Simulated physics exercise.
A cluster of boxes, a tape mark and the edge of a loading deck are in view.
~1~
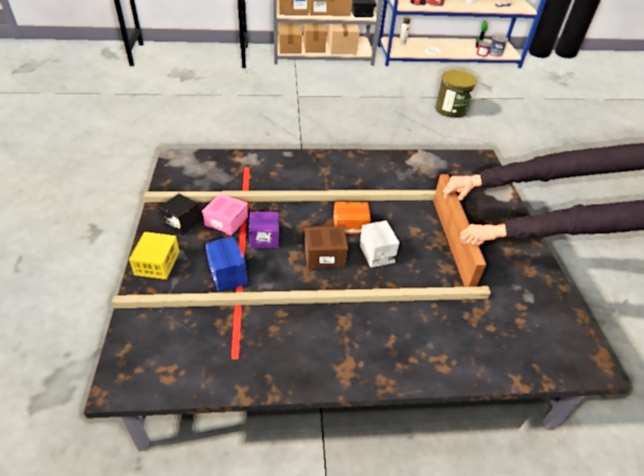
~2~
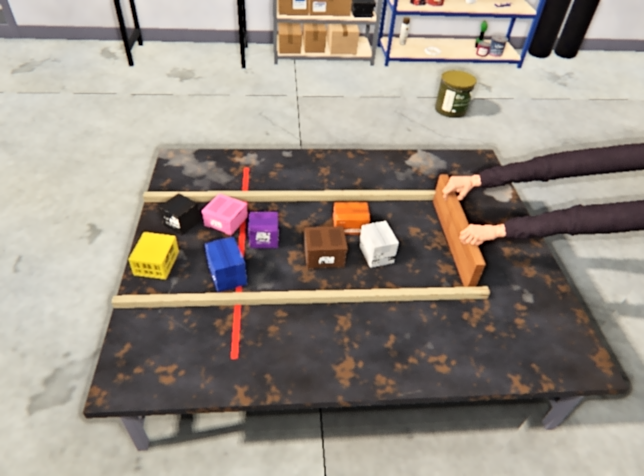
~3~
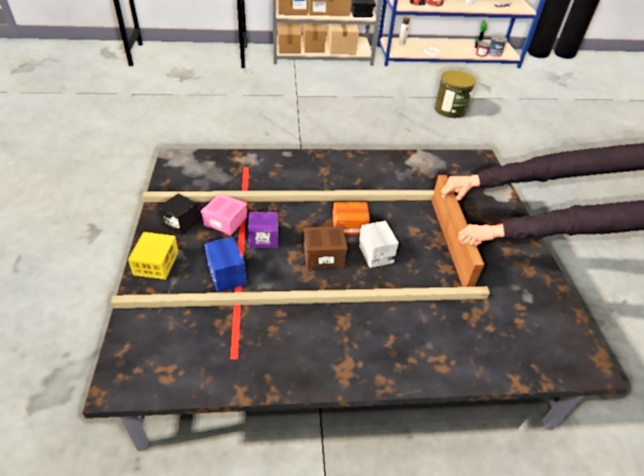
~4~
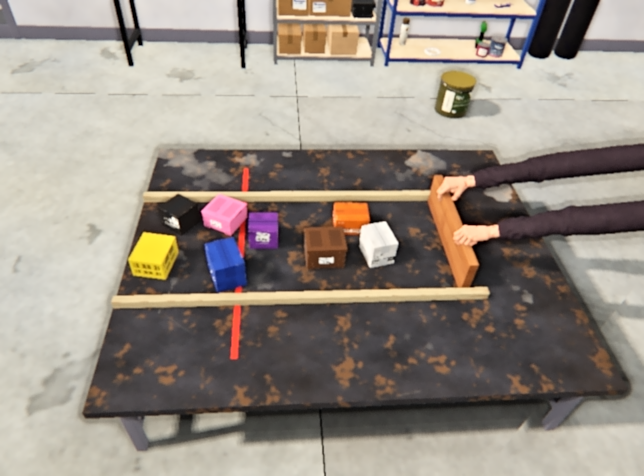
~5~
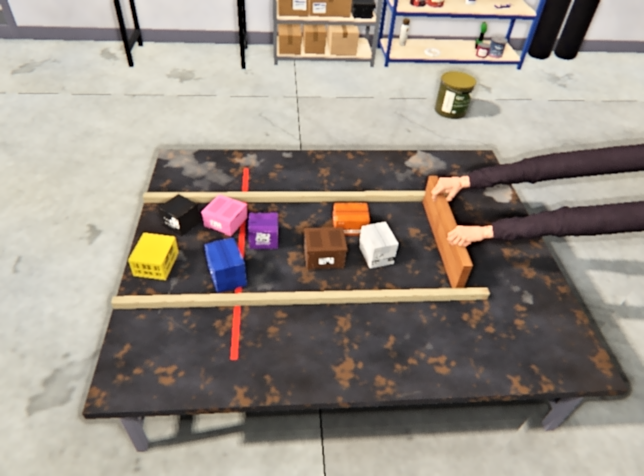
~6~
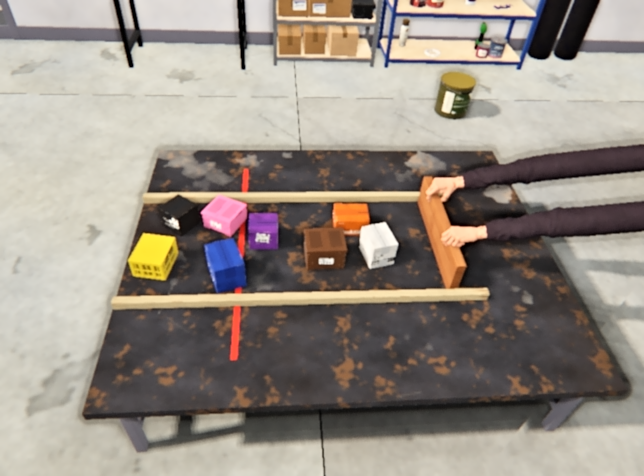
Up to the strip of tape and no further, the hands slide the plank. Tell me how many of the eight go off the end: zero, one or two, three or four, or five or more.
The answer is zero.
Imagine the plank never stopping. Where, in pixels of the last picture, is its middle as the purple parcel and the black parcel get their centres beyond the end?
At (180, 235) for the purple parcel; at (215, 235) for the black parcel.
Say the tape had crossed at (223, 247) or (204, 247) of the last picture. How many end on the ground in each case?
On the ground you'd count 0 the first time and 2 the second.
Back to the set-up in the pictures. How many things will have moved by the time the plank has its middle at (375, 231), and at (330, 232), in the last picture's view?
At the one place 1, at the other 4.
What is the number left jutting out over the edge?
0 of them.
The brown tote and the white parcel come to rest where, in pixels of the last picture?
Near (193, 249) and (227, 246).
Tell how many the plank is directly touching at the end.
2.
Early on, none off yet; yellow crate at rest near (154, 257); black parcel at rest near (180, 215); pink tote at rest near (225, 215).
A while later, none off yet; yellow crate at rest near (154, 257); black parcel at rest near (180, 215); pink tote travelled a little near (222, 213).
Finally, the number that fall off is zero.
